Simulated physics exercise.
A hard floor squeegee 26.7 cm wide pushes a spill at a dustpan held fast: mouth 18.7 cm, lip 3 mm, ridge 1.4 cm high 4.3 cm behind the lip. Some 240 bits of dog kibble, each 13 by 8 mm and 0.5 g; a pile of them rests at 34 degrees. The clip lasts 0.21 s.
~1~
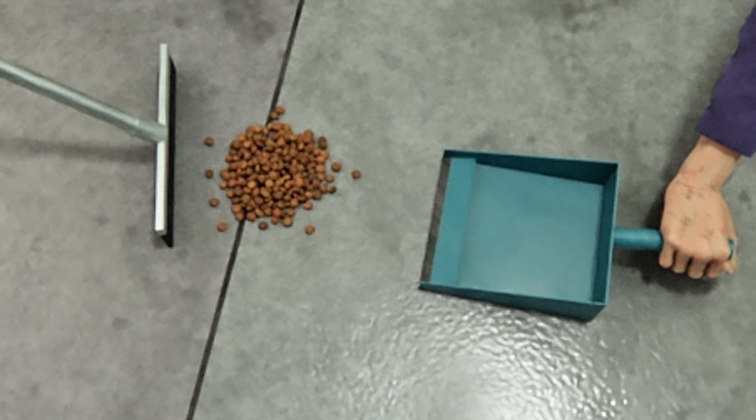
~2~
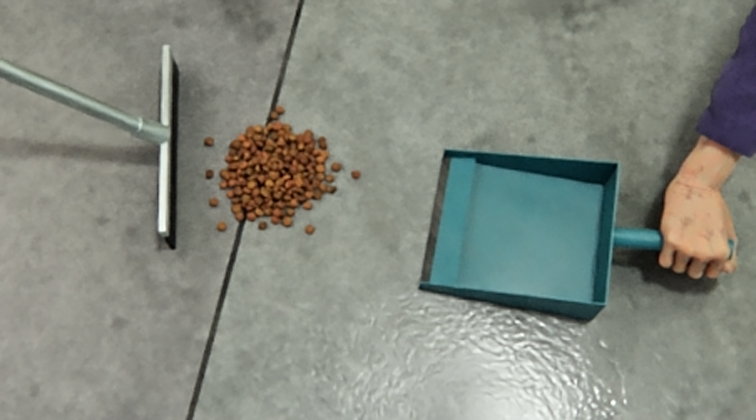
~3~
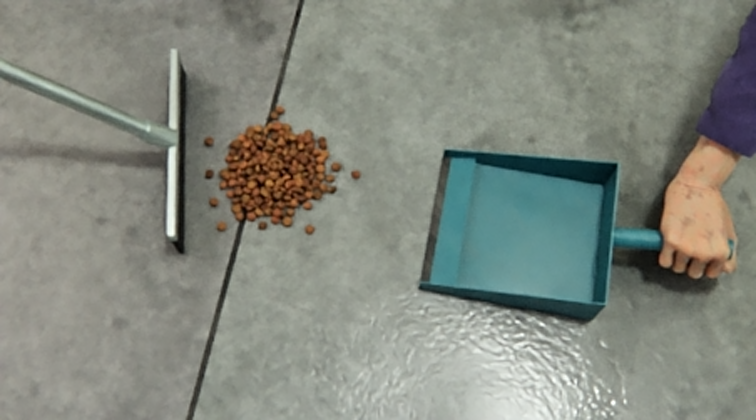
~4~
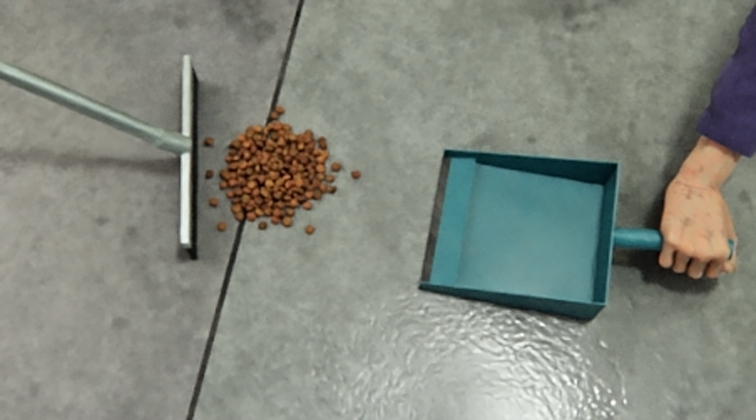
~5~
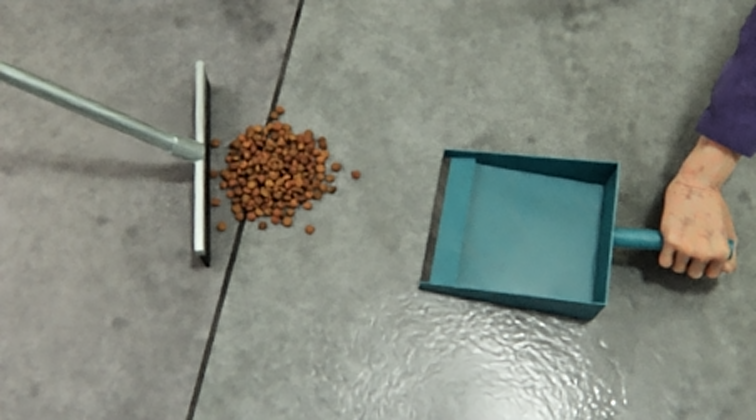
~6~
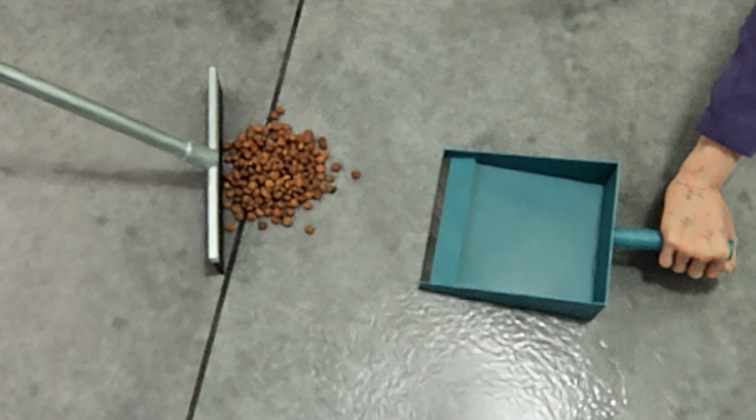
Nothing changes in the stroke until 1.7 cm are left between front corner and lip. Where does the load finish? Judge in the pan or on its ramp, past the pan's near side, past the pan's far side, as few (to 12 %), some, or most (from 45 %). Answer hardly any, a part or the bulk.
Pan: Hardly any, near side: Hardly any, far side: A part.
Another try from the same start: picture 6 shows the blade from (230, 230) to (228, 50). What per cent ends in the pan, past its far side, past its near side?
Pan 20, far 40, near 0.
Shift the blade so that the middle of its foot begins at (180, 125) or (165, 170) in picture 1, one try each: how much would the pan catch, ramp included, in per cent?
About 10 and 0 per cent.
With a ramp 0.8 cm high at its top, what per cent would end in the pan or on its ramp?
In that case some 5 per cent.
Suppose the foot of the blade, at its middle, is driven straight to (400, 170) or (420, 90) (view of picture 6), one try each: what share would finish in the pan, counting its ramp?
Some 25 and 5 per cent.
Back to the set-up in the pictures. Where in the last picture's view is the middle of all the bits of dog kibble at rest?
Near (403, 199).
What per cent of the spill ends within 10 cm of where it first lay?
Roughly 15 per cent.
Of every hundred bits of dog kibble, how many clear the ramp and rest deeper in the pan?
Roughly 0 per cent.
Then, 0.24 s after the last picture, middle of the blade 17 cm from the lip; 0 % over the lip, far side 15 %, near side 0 %.
Then, 0.41 s after the last picture, middle of the blade 9 cm from the lip; 0 % over the lip, far side 15 %, near side 0 %.
Then, 0.69 s after the last picture, middle of the blade 5 cm from the lip; 0 % over the lip, far side 20 %, near side 5 %.
In the end, pan 0 %, near side 5 %, far side 20 %, in front of the lip or behind the blade 75 %.
